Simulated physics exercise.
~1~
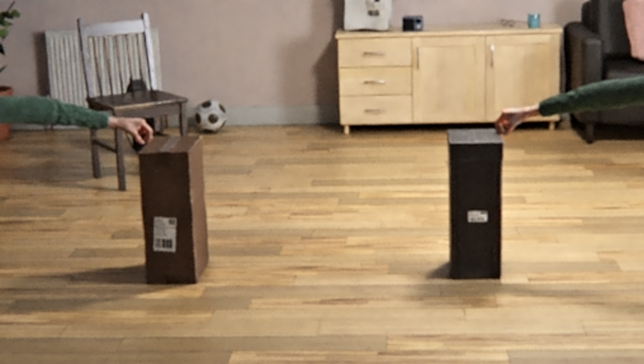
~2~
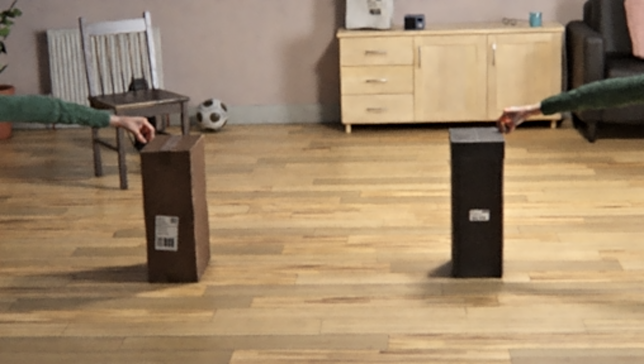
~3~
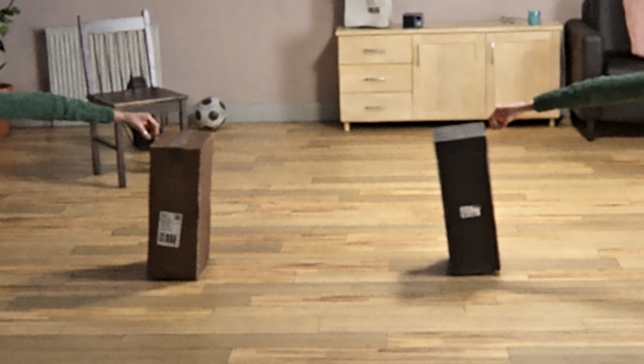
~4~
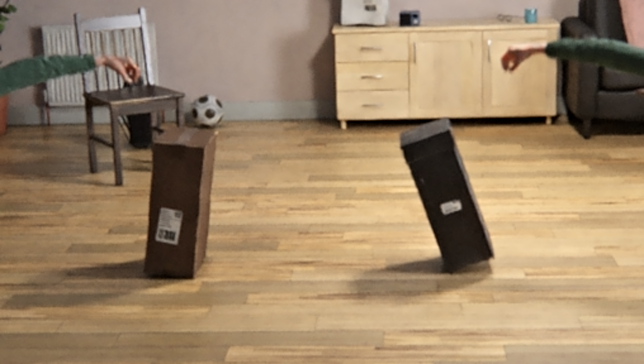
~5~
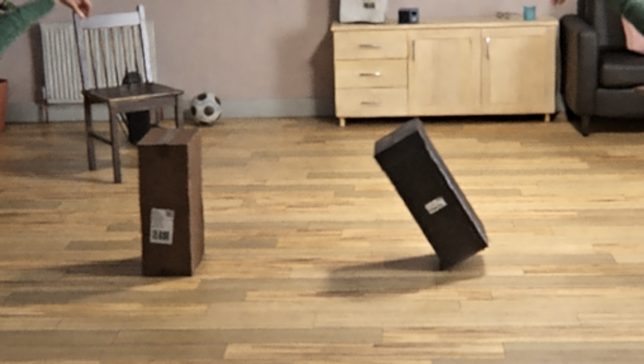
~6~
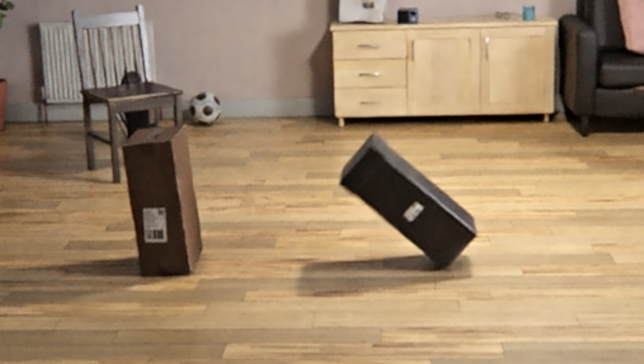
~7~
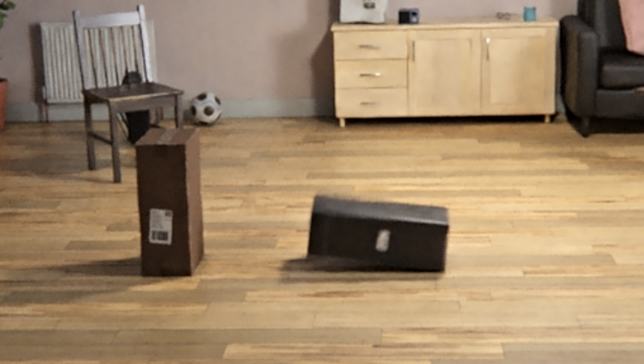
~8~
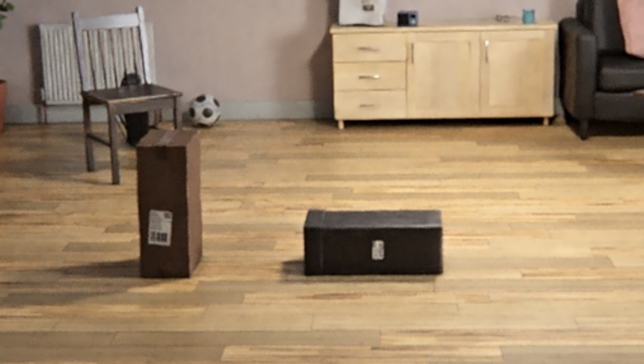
A tall brown box and a tall black box stand apart on a wooden floor, each with a green-sleeved hand near its top. The hands push them inward, the black one tipping left and the brown one leaning slightly right, and then both hands draw away. The black box keeps tilting left over its lower edge, while the brown box rocks back upright and leans a little left. The black box drops onto its side as the brown one straightens again. At the end, the brown box stands upright and the black box lies flat.
